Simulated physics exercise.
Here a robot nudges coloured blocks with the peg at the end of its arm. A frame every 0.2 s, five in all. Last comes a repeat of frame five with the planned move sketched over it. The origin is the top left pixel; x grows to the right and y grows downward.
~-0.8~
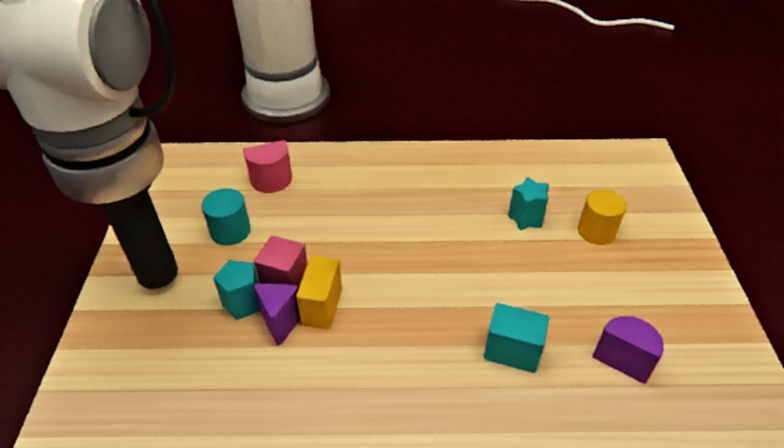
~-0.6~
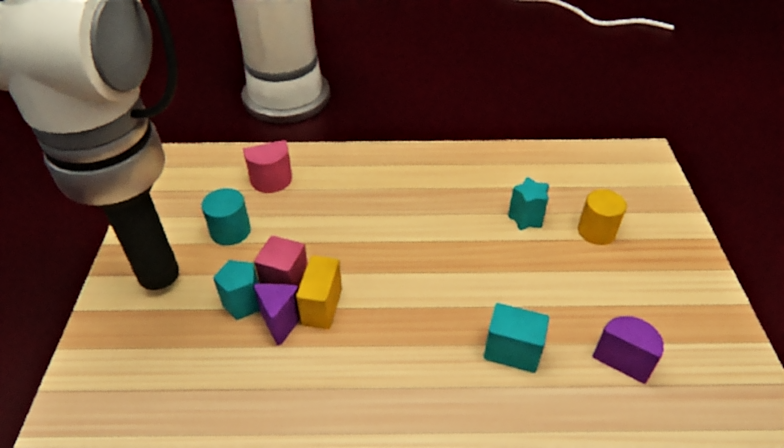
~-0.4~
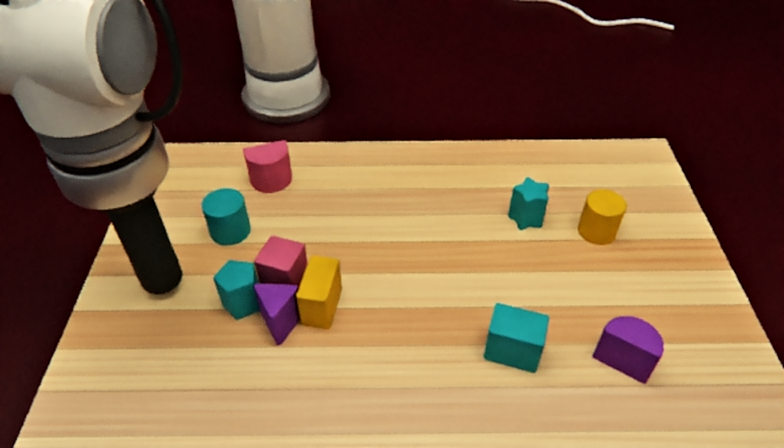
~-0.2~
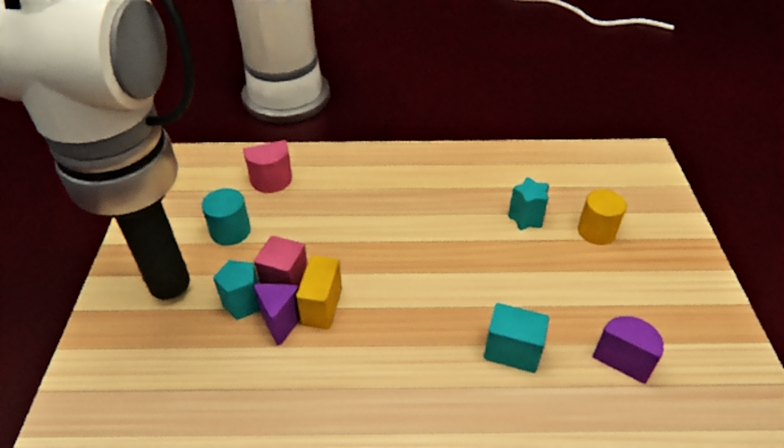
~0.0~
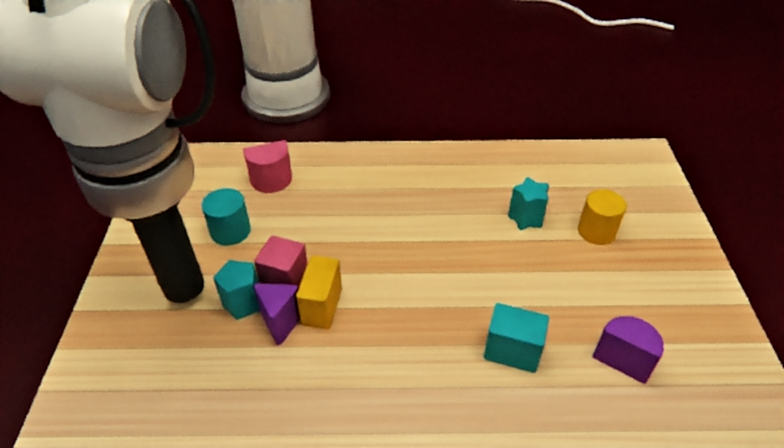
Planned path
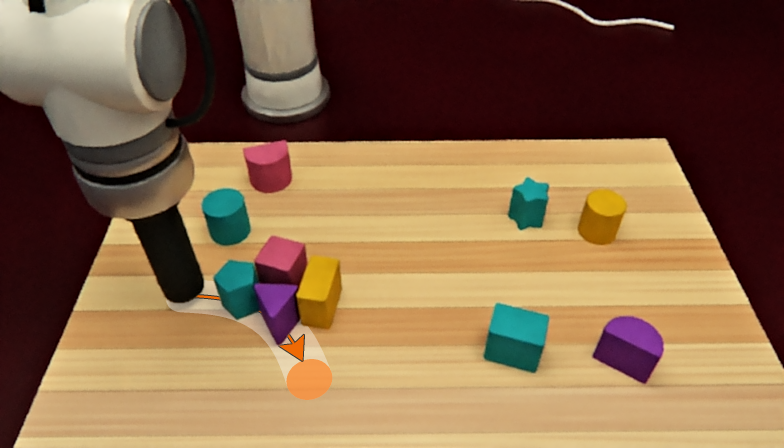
On a light wooden board scattered with coloured blocks, a robot arm's black peg stays nearly still at the left, then shifts slightly right and a little toward the viewer, nearing a turquoise five-sided block while the blocks remain unmoved.
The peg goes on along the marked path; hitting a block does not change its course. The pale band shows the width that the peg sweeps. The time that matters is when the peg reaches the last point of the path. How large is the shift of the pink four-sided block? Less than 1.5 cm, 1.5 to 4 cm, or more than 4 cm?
The smallest band: Under 1.5 cm.
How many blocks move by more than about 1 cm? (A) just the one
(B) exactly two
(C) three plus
My pick is C.
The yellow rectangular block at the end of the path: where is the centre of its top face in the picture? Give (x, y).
The centre of its top face lies at (346, 278).
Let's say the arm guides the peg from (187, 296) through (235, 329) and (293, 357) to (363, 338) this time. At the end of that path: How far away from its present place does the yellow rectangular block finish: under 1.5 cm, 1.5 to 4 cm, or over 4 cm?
Its displacement is between 1.5 and 4 cm.
The line goes from (187, 296) via (242, 303) and (285, 332), ending at (309, 379).
On the path given first. One third of the way, peg (241, 296); turquoise five-sided block (272, 284); purple triangle (288, 307), turned 25° anticlockwise; pink four-sided block (285, 250); yellow rectangular block (323, 278), turned 15° anticlockwise.
Two thirds of the way, peg (284, 324); turquoise five-sided block (321, 301), turned 40° anticlockwise; purple triangle (333, 331); pink four-sided block (285, 250); yellow rectangular block (343, 278), turned 60° anticlockwise.
At the end, peg (308, 372); turquoise cylinder unmoved; turquoise five-sided block (331, 306), turned 55° anticlockwise; purple triangle (355, 345), turned 60° anticlockwise; pink four-sided block (285, 250); yellow rectangular block (346, 278), turned 65° anticlockwise.
